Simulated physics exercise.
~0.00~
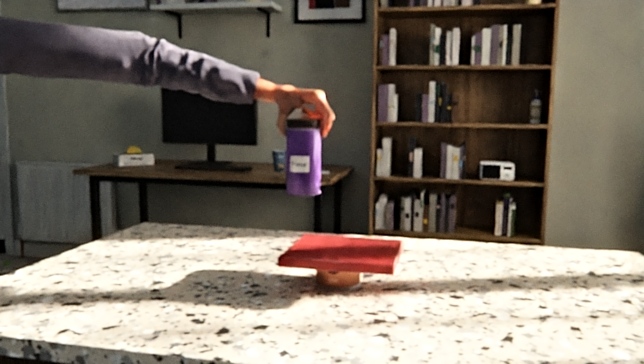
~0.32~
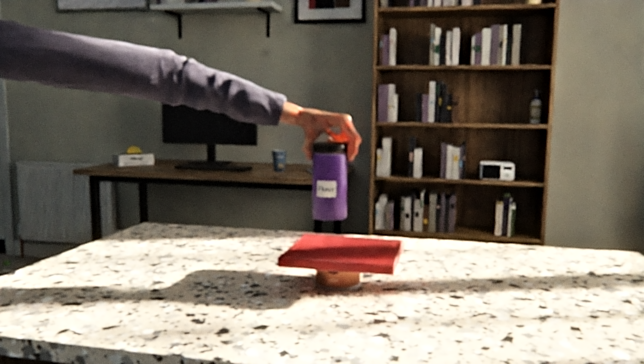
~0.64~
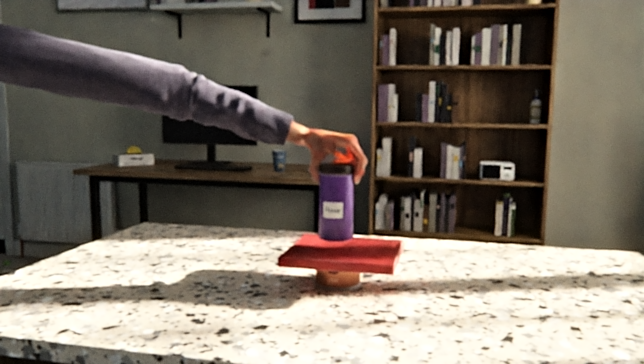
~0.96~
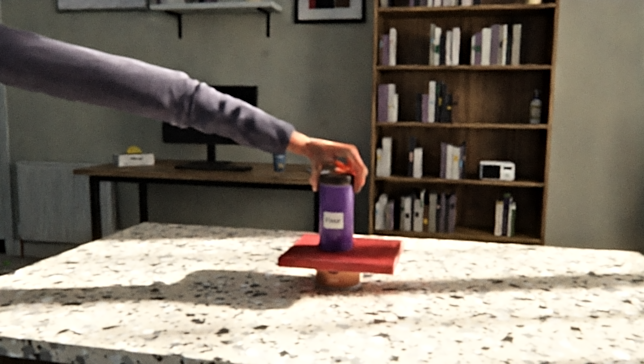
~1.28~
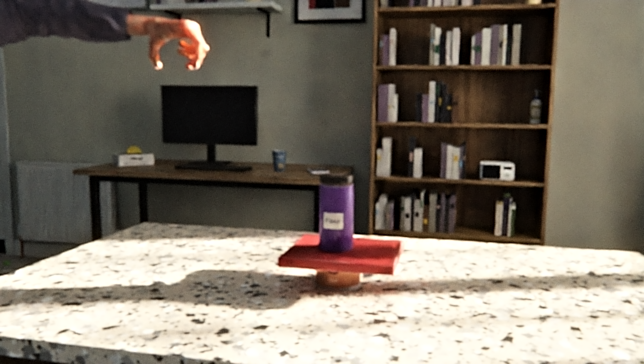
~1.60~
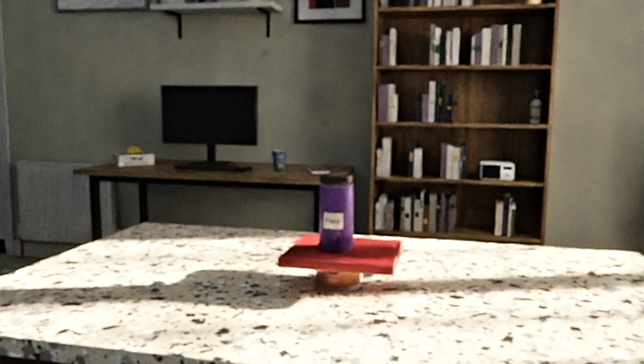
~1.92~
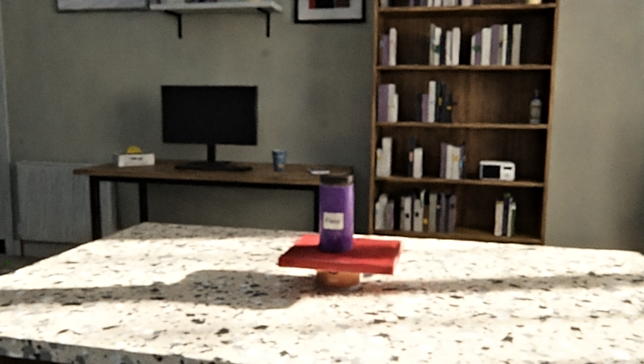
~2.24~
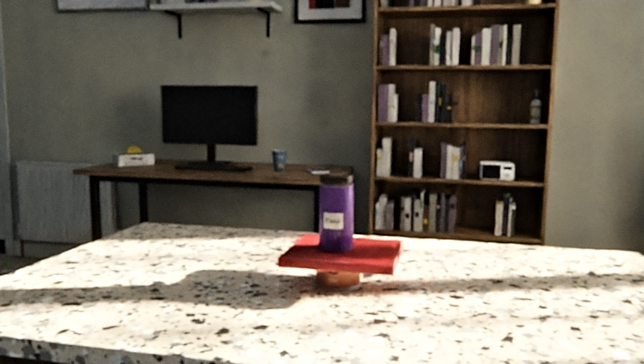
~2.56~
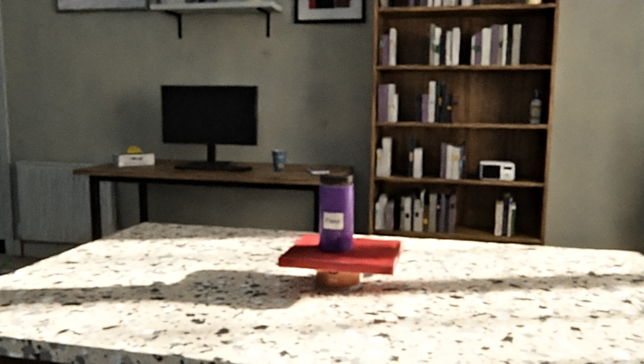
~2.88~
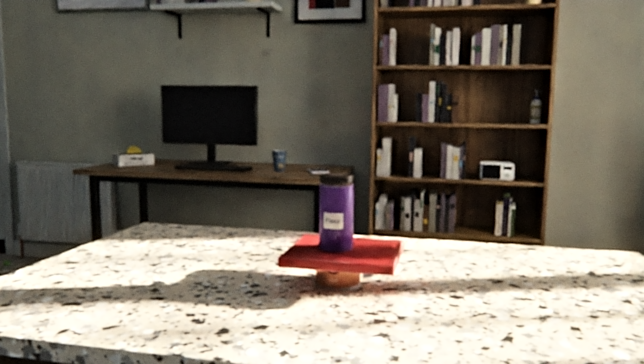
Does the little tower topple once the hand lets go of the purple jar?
No, the tower keeps its balance. The purple jar stays upright on the red lid after the hand draws away.
